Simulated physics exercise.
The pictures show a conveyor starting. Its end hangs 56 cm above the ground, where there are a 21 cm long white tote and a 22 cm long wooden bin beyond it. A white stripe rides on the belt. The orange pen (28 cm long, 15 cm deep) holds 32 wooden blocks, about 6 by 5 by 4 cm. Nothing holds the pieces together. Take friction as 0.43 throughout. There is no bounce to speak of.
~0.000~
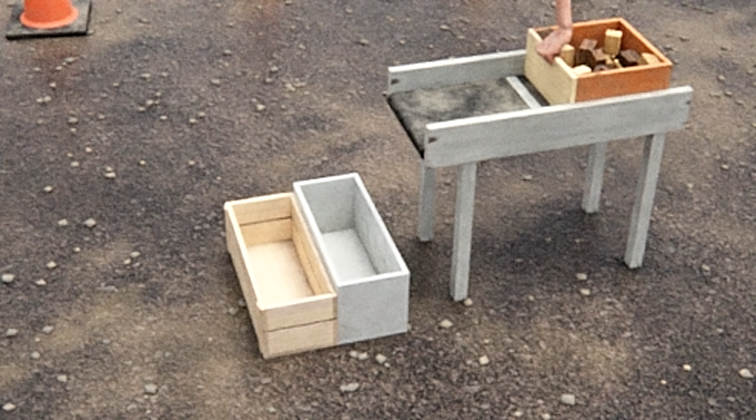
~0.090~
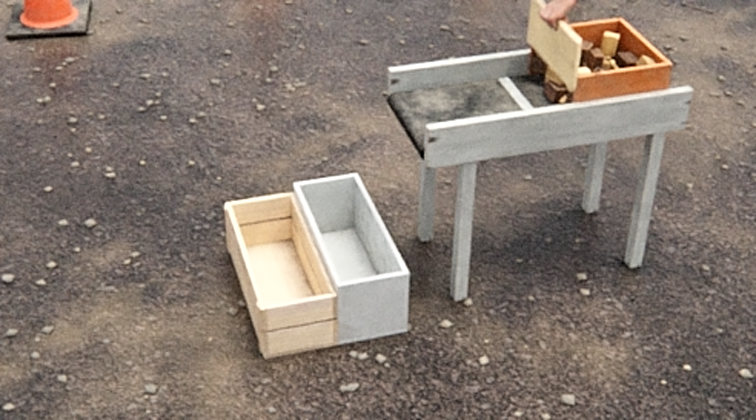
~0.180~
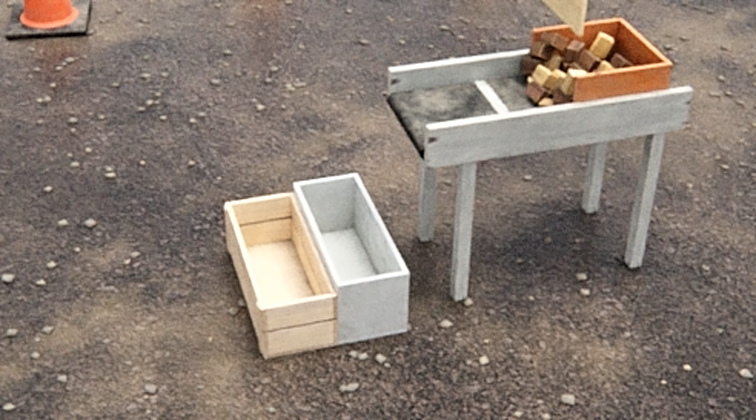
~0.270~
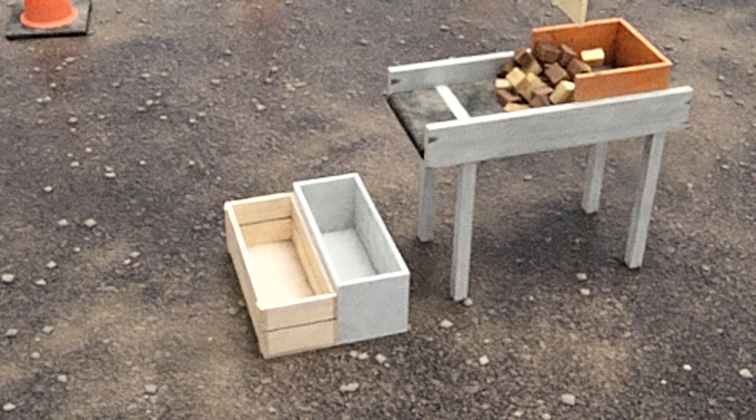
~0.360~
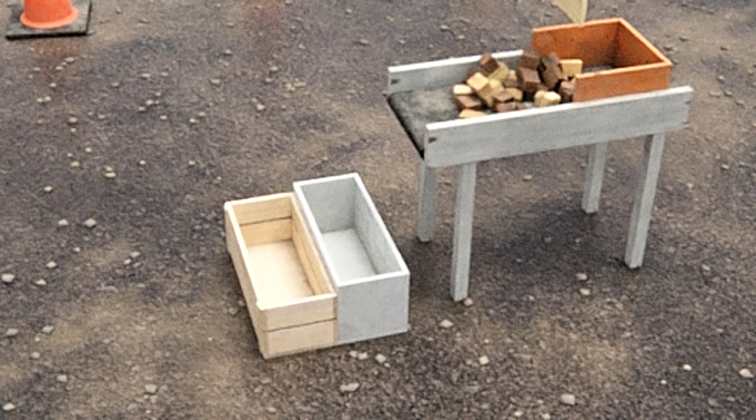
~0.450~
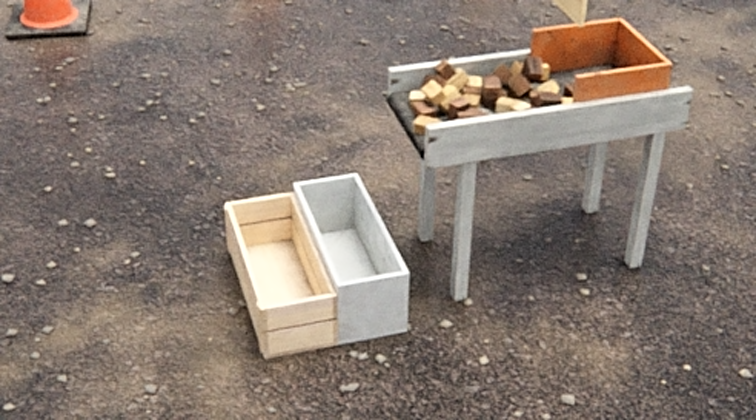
A hand lifts the orange pen's end panel, and wooden blocks ride left along the belt.
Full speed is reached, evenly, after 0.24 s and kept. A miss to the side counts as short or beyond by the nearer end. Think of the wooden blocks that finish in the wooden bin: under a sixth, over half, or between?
Over half of the wooden blocks end in the wooden bin.
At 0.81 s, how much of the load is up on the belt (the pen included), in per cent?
About 5 per cent.
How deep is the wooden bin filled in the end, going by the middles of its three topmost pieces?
About 9 cm.
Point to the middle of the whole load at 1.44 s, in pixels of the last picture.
Near (272, 291).
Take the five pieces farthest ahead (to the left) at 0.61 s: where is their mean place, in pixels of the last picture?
Near (346, 137).
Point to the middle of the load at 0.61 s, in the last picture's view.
Around (419, 111).
After 0.61 s, 19 on the belt and 13 in the air.
After 0.81 s, 5 in the wooden bin, 2 on the belt and 25 in the air.
After 1.08 s, 25 in the wooden bin, 3 on the ground beyond the wooden bin and 4 in the air.
When it is over (at 1.44 s), 25 in the wooden bin and 7 on the ground beyond the wooden bin. Asked share, 25 of 32, 78 per cent.
